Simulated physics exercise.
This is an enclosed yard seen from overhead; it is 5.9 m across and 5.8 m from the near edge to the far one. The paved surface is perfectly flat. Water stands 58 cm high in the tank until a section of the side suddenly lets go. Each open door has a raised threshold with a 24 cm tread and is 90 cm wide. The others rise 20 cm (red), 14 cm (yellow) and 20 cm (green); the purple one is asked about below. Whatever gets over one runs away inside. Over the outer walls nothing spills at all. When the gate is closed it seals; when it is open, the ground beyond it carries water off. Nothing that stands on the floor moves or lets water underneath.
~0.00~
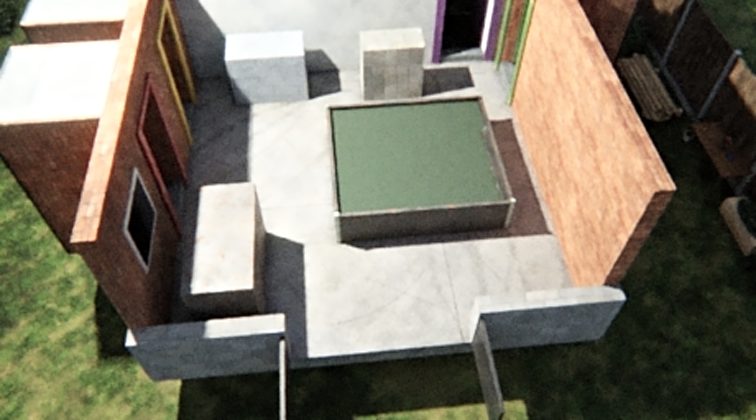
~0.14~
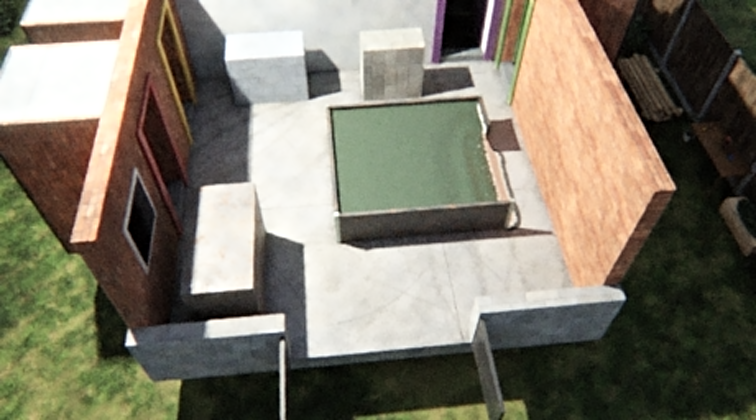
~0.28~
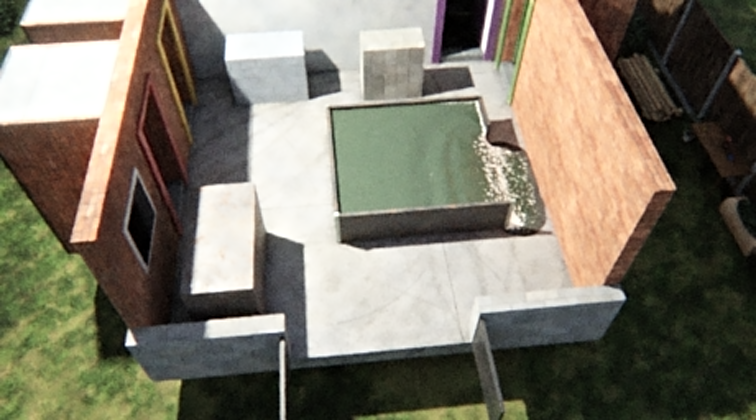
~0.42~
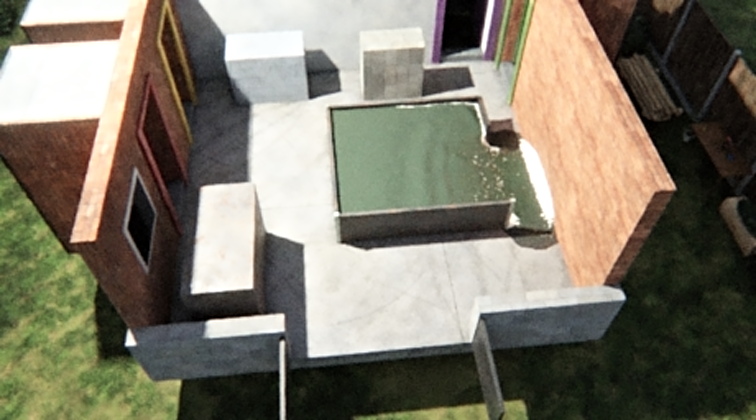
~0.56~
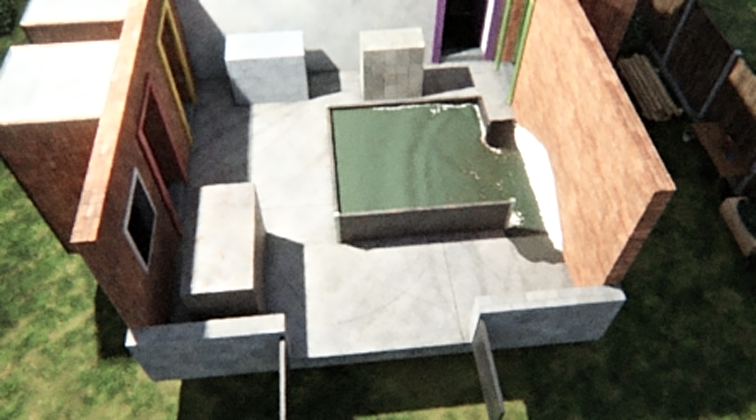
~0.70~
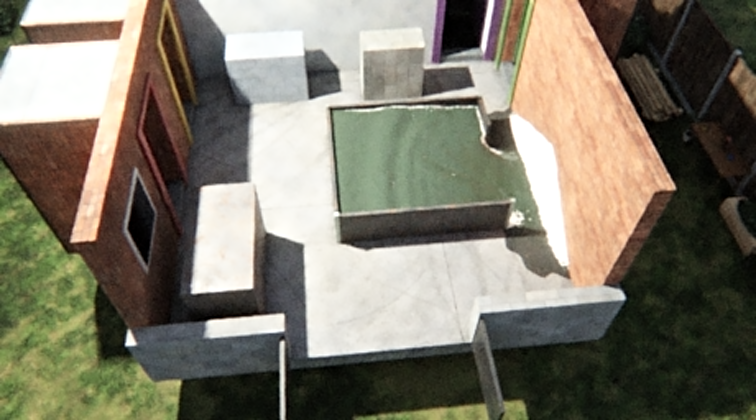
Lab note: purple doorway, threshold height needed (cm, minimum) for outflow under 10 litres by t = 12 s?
Approx. 27 cm.
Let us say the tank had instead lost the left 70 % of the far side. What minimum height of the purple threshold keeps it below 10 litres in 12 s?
That way, roughly 25 cm.
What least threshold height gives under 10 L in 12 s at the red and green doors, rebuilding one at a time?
You'd want about 7.0 centimetres at red and about 16 centimetres at green.
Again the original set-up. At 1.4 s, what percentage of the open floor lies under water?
About 20 per cent.
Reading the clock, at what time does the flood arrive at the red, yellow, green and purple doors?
The red door at 6.0 s, the yellow door at 5.0 s, the green door at 1.0 s, the purple door at 1.6 s.
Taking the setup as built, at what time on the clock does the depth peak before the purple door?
It peaks around 3.0 s.
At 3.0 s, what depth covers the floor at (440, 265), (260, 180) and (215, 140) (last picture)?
In that order: 3, 0 and 0 cm.
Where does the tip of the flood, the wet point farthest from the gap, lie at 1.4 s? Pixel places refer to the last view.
Lab note: Front tip approx. (489, 61).
After 1.4 s water covers 20 % of the floor, deepest (48 cm) near (534, 191); it has not reached the purple door.
After 3.0 s water covers 50 % of the floor, deepest (36 cm) near (576, 316); 29 cm at the purple door, 57 litres in over its 15 cm threshold.
After 12.0 s water covers 95 % of the floor, deepest (16 cm) near (187, 177); 11 cm at the purple door, 147 litres in over its 15 cm threshold.
At the purple door as built, the water arrived by 1.5 s and peaked near 29 cm at 3.0 s.
With a threshold of 24 cm, 23 litres would have come in within the 12 s; with 32.5 cm, 0 litres. So under 10 litres takes about 27 cm.
